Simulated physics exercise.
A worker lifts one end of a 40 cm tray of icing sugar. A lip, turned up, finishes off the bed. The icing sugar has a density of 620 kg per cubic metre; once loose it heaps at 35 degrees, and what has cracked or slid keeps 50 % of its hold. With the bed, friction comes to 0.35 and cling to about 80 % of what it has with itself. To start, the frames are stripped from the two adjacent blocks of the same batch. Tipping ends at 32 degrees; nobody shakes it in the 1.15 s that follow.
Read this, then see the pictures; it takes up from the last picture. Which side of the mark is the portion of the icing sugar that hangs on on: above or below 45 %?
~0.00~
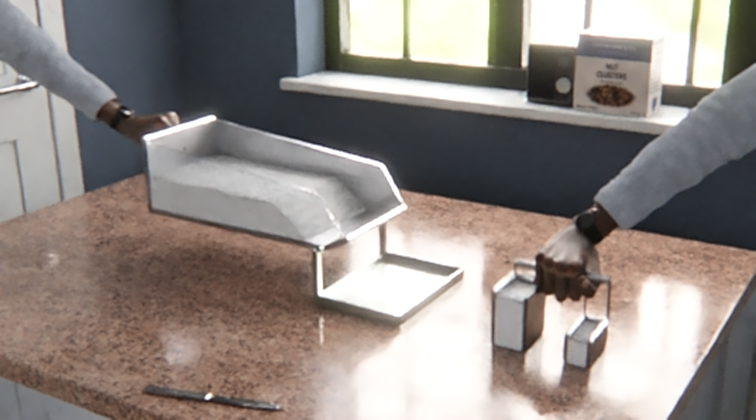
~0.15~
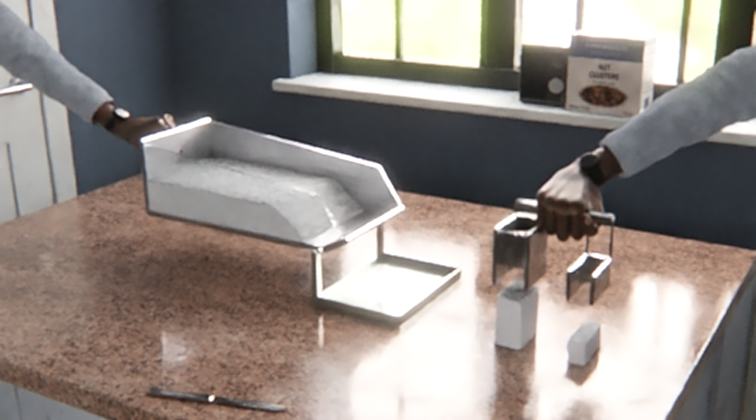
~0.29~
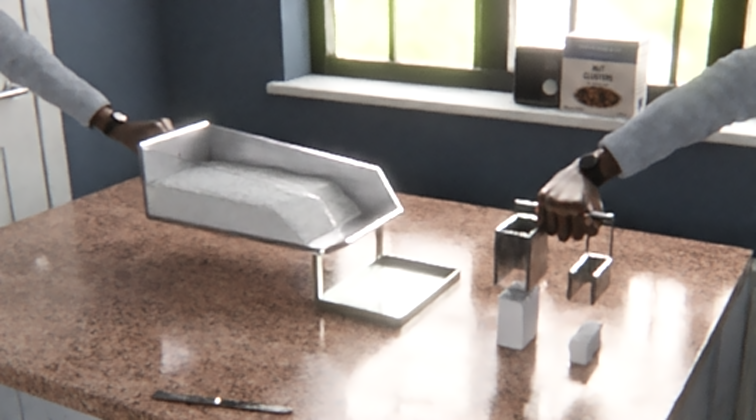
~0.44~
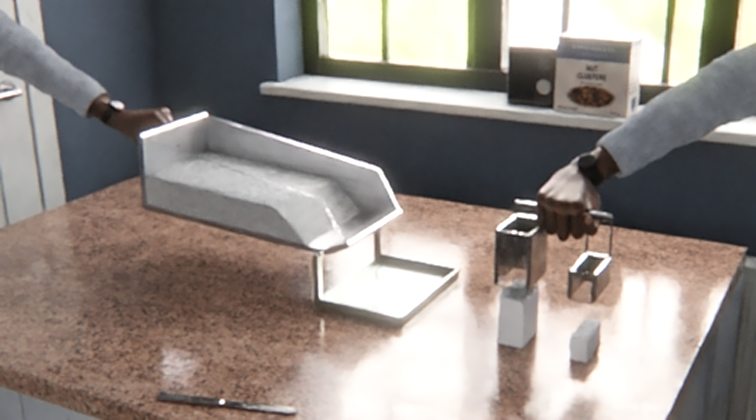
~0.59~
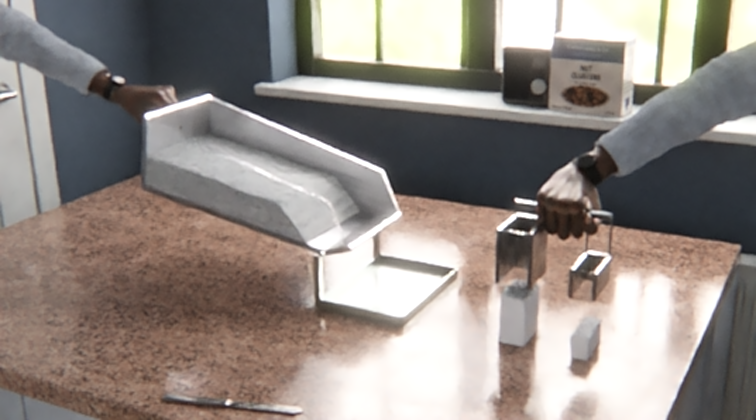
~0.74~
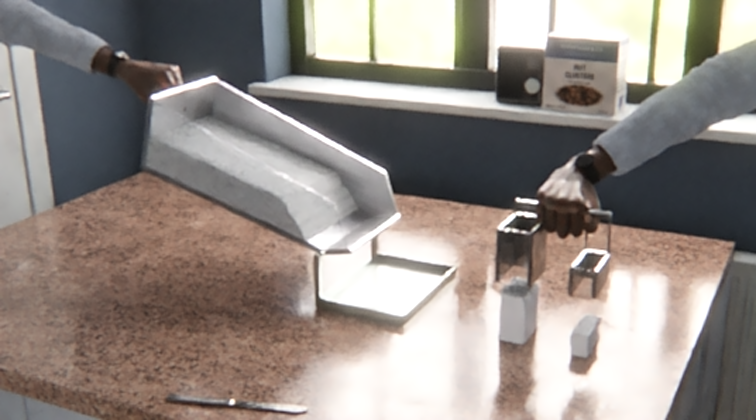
It is above.
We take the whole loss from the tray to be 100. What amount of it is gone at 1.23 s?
0 per cent.
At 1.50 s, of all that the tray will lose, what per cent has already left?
About 0 %.
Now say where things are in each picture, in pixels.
Top of the high end at (146, 140), tilt 0 degrees; front end of the icing sugar at (304, 237); test blocks 8.2 cm, 3.8 cm high (left to right), in the first frame.
Top of the high end at (143, 143), tilt 0 degrees; front end of the icing sugar at (303, 239); test blocks 8.2 cm, 3.8 cm high (left to right), in the second frame.
Top of the high end at (142, 147), tilt 0 degrees; front end of the icing sugar at (304, 241); test blocks 8.2 cm, 3.8 cm high (left to right), in the third frame.
Top of the high end at (143, 138), tilt 3 degrees; front end of the icing sugar at (304, 241); test blocks 8.2 cm, 3.8 cm high (left to right), in the fourth frame.
Top of the high end at (147, 119), tilt 9 degrees; front end of the icing sugar at (305, 239); test blocks 8.2 cm, 3.8 cm high (left to right), in the fifth frame.
Top of the high end at (154, 100), tilt 15 degrees; front end of the icing sugar at (306, 237); test blocks 8.2 cm, 3.8 cm high (left to right), in the sixth frame.
By 0.96 s, the tilt is 25 degrees and 100 % is on the bed.
By 1.23 s, the tilt is 32 degrees and 100 % is on the bed.
By 1.50 s, the tilt is 32 degrees and 100 % is on the bed.
By 1.77 s, the tilt is 32 degrees and 86 % is on the bed.
By 2.35 s, at the end, the tilt is 32 degrees and 64 % is on the bed.
